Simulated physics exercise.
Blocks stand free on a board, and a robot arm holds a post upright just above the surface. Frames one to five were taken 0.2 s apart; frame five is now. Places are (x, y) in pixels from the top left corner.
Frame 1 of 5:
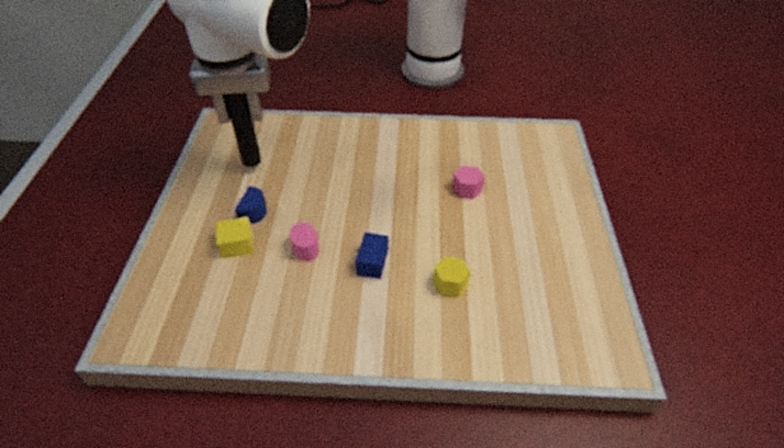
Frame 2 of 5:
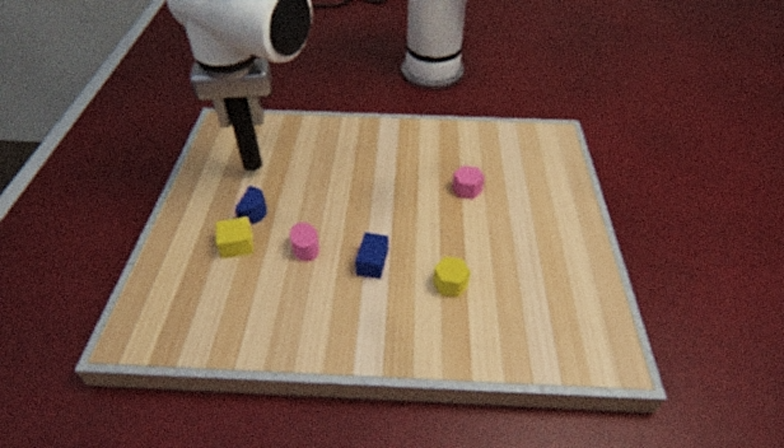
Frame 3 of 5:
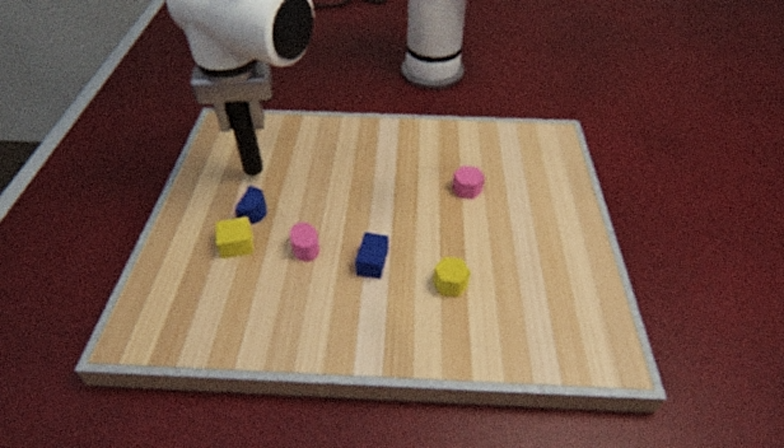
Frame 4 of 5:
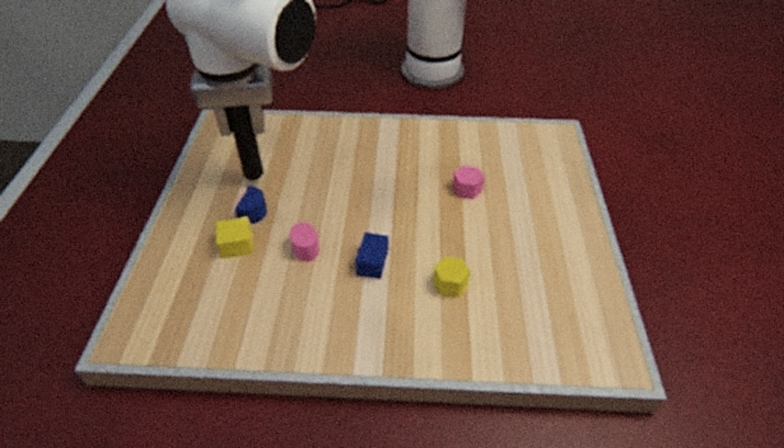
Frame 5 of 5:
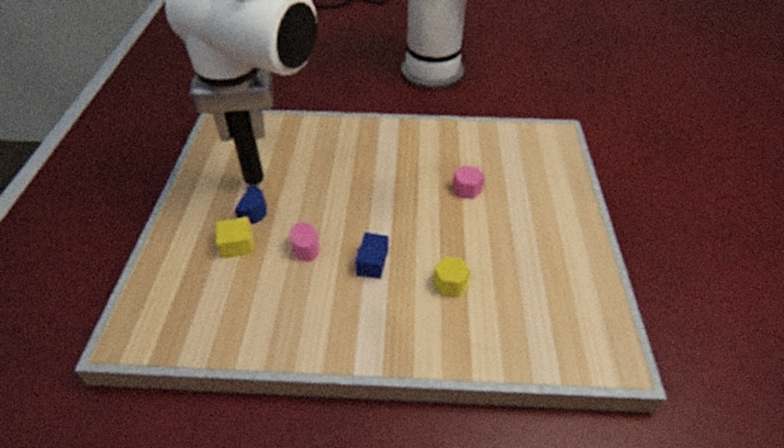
On a striped wooden board scattered with small yellow, blue and pink blocks, a robot arm holding a dark upright post moves it slightly toward the viewer, closer to a blue block at the left, while the blocks stay still.
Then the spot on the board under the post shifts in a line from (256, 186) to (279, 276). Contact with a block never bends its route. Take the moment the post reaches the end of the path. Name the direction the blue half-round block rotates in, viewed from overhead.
It spins with the clock.
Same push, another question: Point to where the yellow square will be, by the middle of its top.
It is going to be at (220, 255).
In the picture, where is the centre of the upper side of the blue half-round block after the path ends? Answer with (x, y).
The middle of its upper face should be somewhere near (250, 281).
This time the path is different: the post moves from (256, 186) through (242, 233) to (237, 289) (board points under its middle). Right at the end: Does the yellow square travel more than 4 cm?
My answer is yes.
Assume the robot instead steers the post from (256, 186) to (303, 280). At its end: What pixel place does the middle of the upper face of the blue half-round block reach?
Somewhere near (256, 252).
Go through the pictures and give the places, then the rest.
Post's lower end (252, 162); yellow square (233, 230); blue half-round block (250, 198); pink oval block (303, 234), in the first picture.
Post (253, 166); blocks still, in the second picture.
Post (254, 170); blocks still, in the third picture.
Post (254, 175); blocks still, in the fourth picture.
Post (254, 179); yellow square (233, 230); blue half-round block (250, 198); pink oval block (303, 234), in the fifth picture.
The first path, step by step. One third of the way, post (261, 207); yellow square (227, 243), turned 40° clockwise; blue half-round block (255, 221).
Two thirds of the way, post (269, 236); yellow square (220, 255), turned 85° clockwise; blue half-round block (258, 253), turned 10° clockwise.
At the end, post (278, 269); yellow square (220, 255), turned 85° clockwise; blue half-round block (250, 281), turned 70° clockwise; pink oval block still.
